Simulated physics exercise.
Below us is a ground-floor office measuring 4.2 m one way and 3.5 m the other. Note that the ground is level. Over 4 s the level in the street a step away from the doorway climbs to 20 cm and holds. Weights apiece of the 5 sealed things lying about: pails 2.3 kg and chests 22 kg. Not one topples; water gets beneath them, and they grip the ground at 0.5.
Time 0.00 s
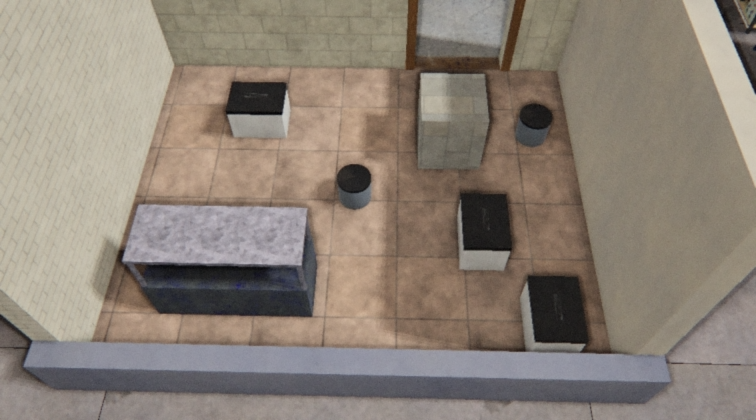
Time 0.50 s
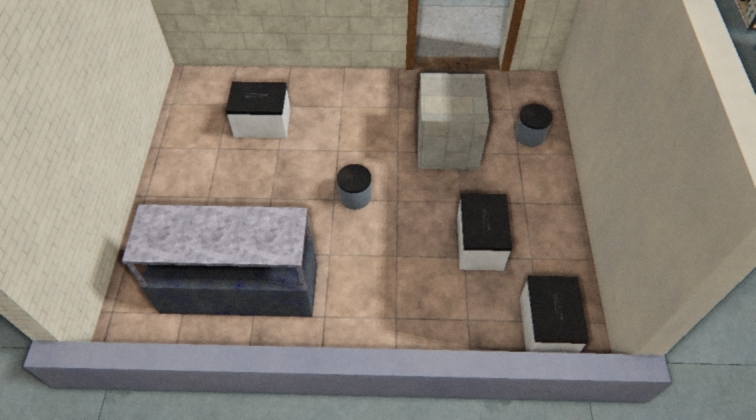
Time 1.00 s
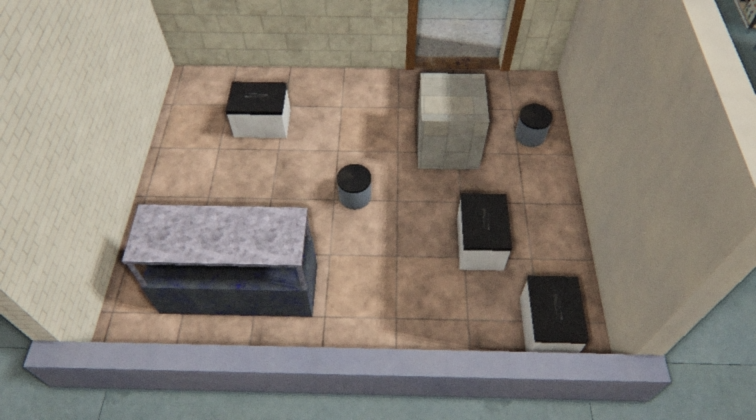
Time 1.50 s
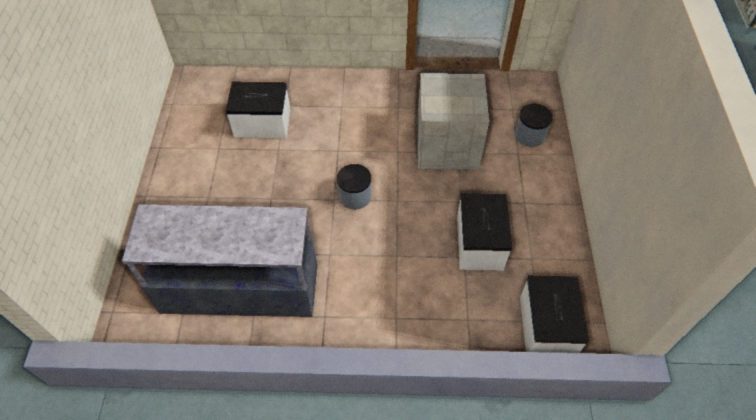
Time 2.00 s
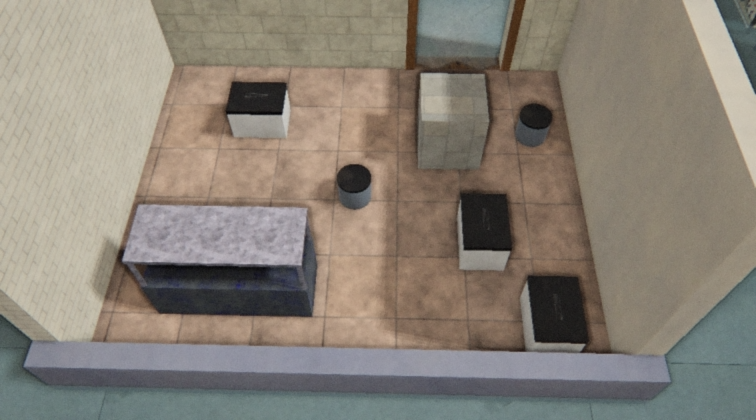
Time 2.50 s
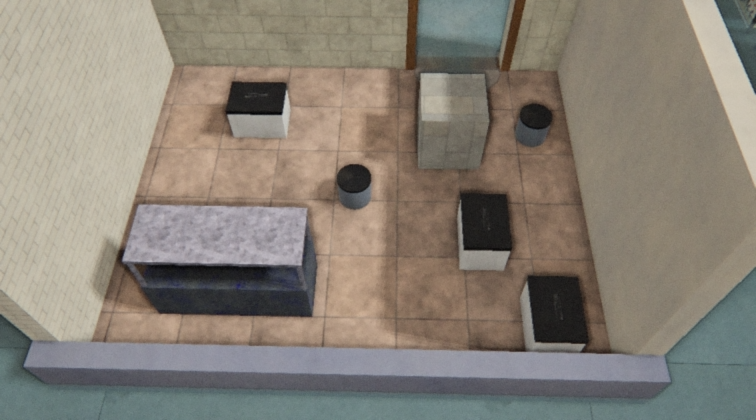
Ground-floor office seen from above, water spreading over the pavement outside and reaching the doorway, pails and chests staying still.
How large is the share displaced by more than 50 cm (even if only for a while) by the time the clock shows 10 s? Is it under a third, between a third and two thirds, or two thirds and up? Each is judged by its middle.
One to two in three.
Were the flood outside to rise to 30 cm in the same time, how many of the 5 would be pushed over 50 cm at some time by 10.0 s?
It would come to 4 of them.
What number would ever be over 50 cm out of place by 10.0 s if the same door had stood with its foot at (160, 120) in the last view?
2.
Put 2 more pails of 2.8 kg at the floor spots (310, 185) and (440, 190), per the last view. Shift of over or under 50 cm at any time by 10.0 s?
In turn: More, short of it.
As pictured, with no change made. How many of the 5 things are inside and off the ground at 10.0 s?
Count at that moment: 2.
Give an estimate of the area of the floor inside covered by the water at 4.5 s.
Near 5.0 m2 in all.
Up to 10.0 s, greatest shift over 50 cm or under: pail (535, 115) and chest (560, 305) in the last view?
In turn: Above the mark, above the mark.
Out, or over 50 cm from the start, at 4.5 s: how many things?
I get 0.
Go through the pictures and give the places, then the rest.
The first frame shows a pail at (354, 178) rests on the ground; a chest at (486, 220) rests on the ground; 0.0 m2 under water; 0 of 5 have shifted.
The second frame shows a pail at (354, 178) rests on the ground; a chest at (486, 220) rests on the ground; 0.0 m2 under water; 0 of 5 have shifted.
The third frame shows a pail at (354, 178), on the bottom; a chest at (486, 220), on the bottom; water covers 0.0 m2; 0 of 5 have shifted.
The fourth frame shows a pail at (354, 178) rests on the ground; a chest at (486, 220) rests on the ground; water covers 0.0 m2; 0 of 5 have shifted.
The fifth frame shows a pail at (354, 178) rests on the ground; a chest at (486, 220), on the bottom; water covers 0.0 m2; 0 of 5 have shifted.
The sixth frame shows a pail at (354, 178) rests on the ground; a chest at (486, 220), on the bottom; water covers 0.4 m2; 0 of 5 have shifted.
After 3.5 s 0 of 5 are over 50 cm from their spots; 0 afloat.
After 4.5 s 0 of 5 are over 50 cm from their spots; 1 afloat.
After 7.0 s 1 of 5 are over 50 cm from their spots; 1 afloat.
After 10.0 s 2 of 5 are over 50 cm from their spots, and 2 have been at some point; 2 afloat.
